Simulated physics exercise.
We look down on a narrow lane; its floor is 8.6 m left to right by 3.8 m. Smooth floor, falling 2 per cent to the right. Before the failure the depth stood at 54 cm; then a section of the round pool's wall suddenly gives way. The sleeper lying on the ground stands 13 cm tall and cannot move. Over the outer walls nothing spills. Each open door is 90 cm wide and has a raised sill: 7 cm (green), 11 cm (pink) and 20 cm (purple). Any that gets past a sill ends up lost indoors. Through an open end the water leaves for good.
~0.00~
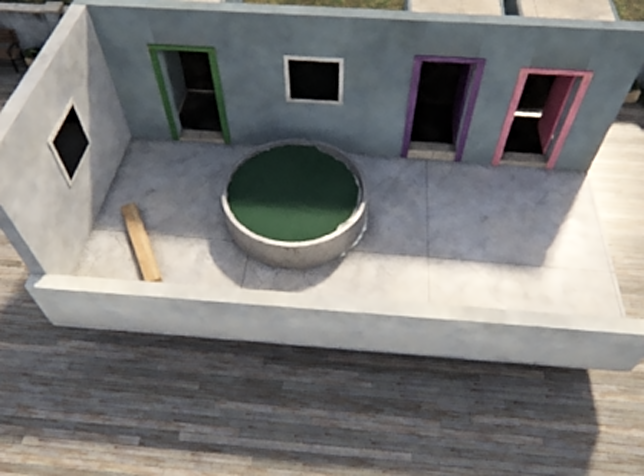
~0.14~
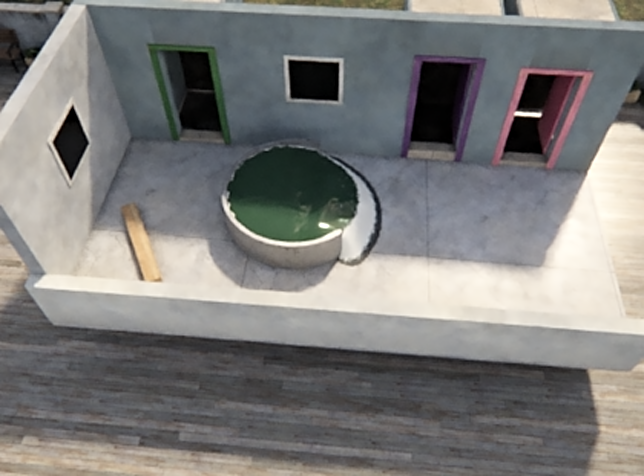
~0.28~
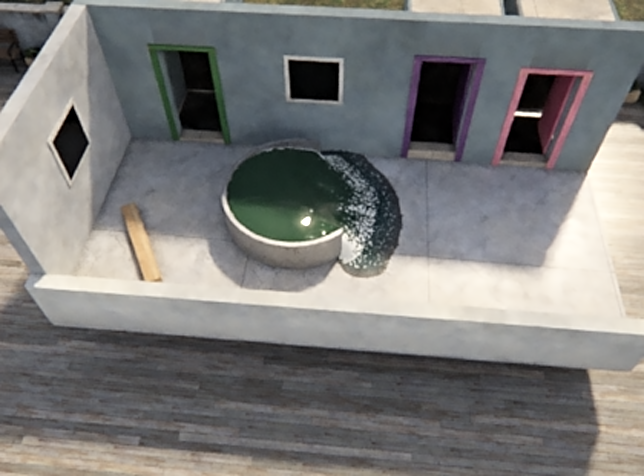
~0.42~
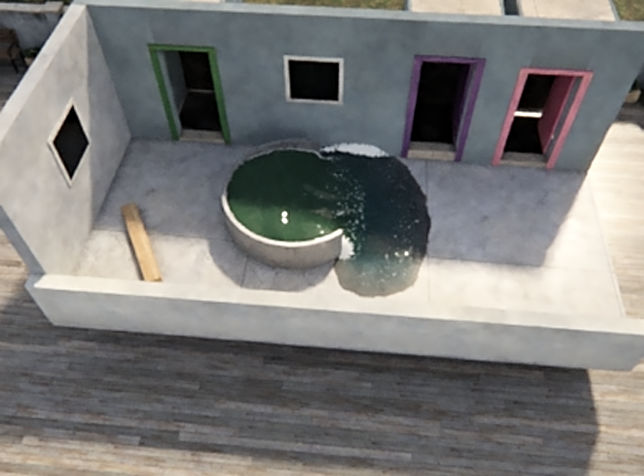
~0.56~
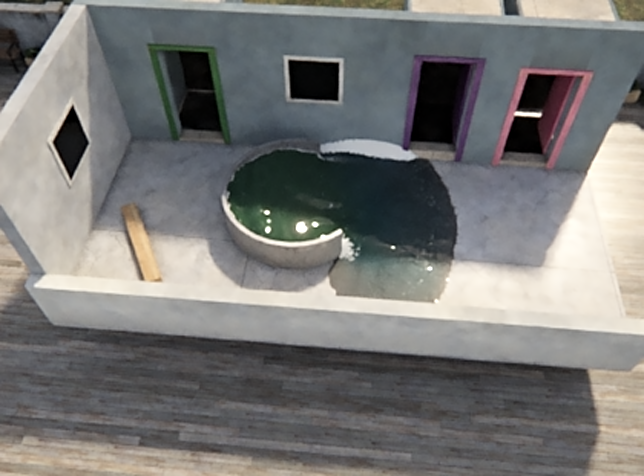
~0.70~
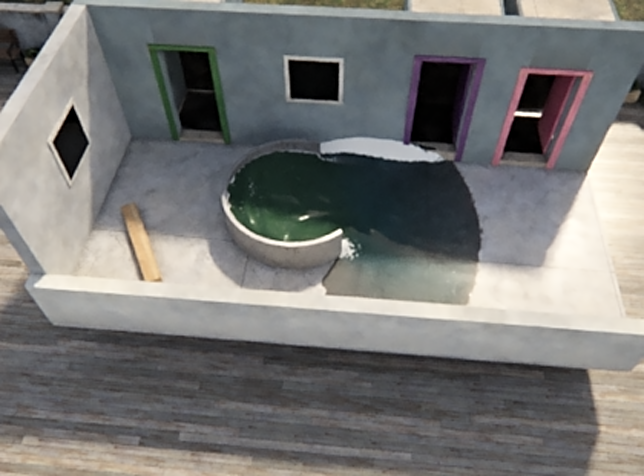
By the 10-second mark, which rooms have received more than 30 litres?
By then: Room behind the green door: 30 litres or less; room behind the pink door: 30 litres or less; room behind the purple door: 30 litres or less.
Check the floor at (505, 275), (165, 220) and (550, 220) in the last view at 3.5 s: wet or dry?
Going through the three points: Awash, then not yet touched, then awash.
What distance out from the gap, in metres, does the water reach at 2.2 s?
About 4.6 m.
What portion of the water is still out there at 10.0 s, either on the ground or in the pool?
That would be close to 14 per cent.
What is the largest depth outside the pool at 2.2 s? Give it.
About 20 cm.
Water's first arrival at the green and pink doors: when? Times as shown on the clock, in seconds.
Lab note - green 2.4 s / pink 1.1 s.
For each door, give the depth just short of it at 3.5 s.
Depths in cm: Green 2, pink 9, purple 10.
After 1.4 s water covers 50 % of the floor and is deepest (25 cm) near (370, 159); green door not reached, pink door 8 cm at the sill, 0 L in, purple door 18 cm at the sill, 1 L in.
After 2.2 s water covers 60 % of the floor and is deepest (20 cm) near (370, 159); green door not reached, pink door 12 cm at the sill, 0 L in, purple door 18 cm at the sill, 2 L in.
After 3.5 s water covers 60 % of the floor and is deepest (12 cm) near (370, 159); green door 2 cm at the sill, 0 L in, pink door 9 cm at the sill, 1 L in, purple door 10 cm at the sill, 2 L in.
After 6.0 s water covers 55 % of the floor and is deepest (5 cm) near (408, 169); green door 1 cm at the sill, 0 L in, pink door 4 cm at the sill, 1 L in, purple door 5 cm at the sill, 2 L in.
After 10.0 s water covers 35 % of the floor and is deepest (2 cm) near (622, 347); green door 1 cm at the sill, 0 L in, pink door 2 cm at the sill, 1 L in, purple door 2 cm at the sill, 2 L in.
